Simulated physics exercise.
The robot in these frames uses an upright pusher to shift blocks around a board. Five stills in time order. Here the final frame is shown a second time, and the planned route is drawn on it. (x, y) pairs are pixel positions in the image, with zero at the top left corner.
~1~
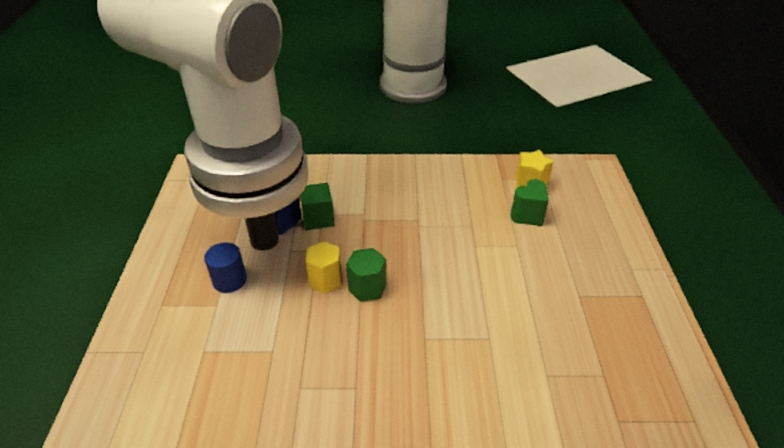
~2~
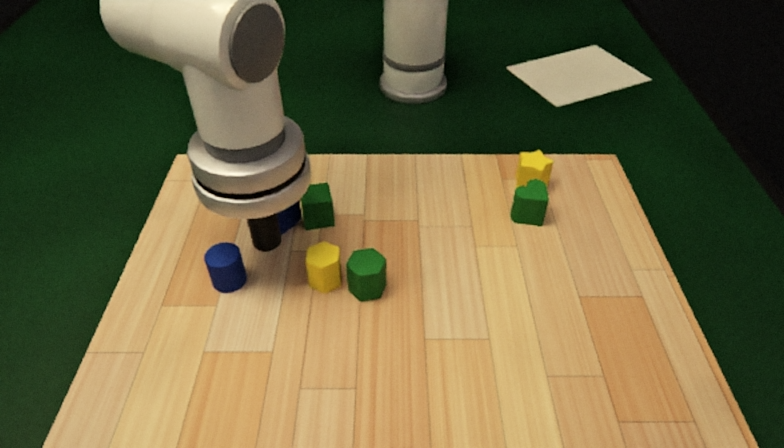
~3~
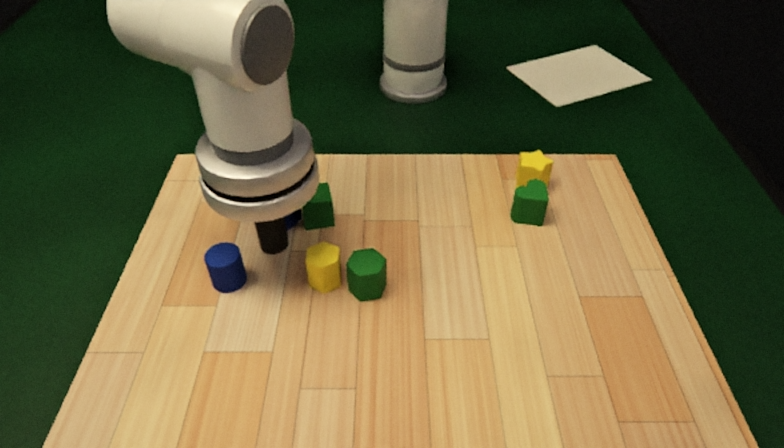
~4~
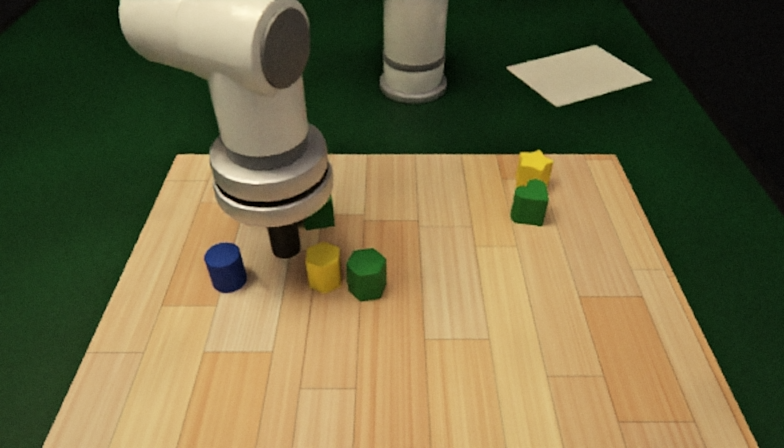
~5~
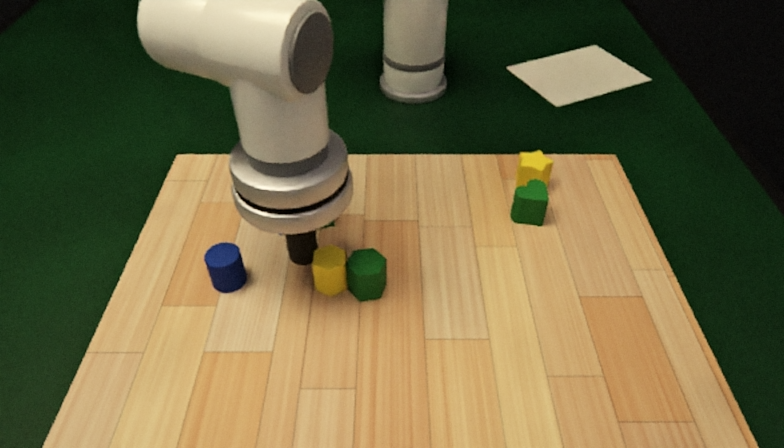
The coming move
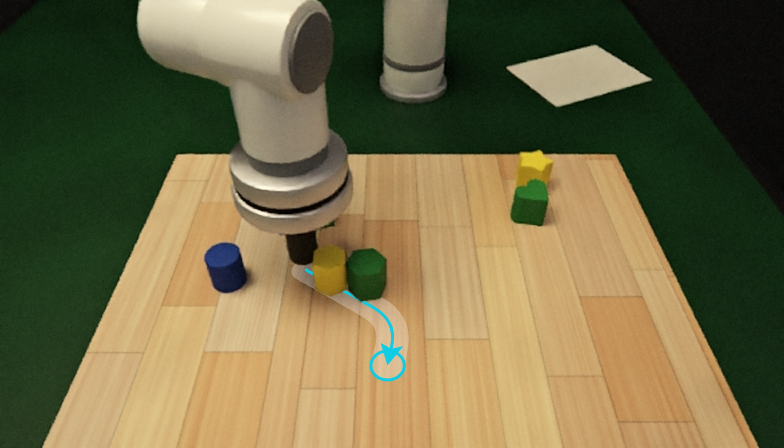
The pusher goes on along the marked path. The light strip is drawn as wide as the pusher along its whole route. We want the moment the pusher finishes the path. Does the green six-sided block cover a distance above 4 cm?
Yes - that is the case.
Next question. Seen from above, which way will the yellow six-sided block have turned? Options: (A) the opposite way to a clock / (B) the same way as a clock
It's A.
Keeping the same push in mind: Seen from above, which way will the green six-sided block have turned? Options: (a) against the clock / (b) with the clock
Choice a: Against the clock.
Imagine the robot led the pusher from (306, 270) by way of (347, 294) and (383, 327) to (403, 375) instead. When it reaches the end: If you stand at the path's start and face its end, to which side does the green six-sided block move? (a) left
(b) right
I choose a.
The drawn path runs from (306, 270) over (346, 292) and (387, 319) to (388, 365).
What follows on the original path. One third of the way, pusher (346, 278); yellow six-sided block (372, 283), turned 10° clockwise; green six-sided block (408, 272), turned 65° anticlockwise.
Two thirds of the way, pusher (387, 305); yellow six-sided block (411, 315), turned 30° clockwise; green six-sided block (413, 273), turned 80° anticlockwise.
At the end, pusher (388, 351); green four-sided block not moved; yellow six-sided block (425, 347), turned 30° anticlockwise; green six-sided block (413, 273), turned 80° anticlockwise.
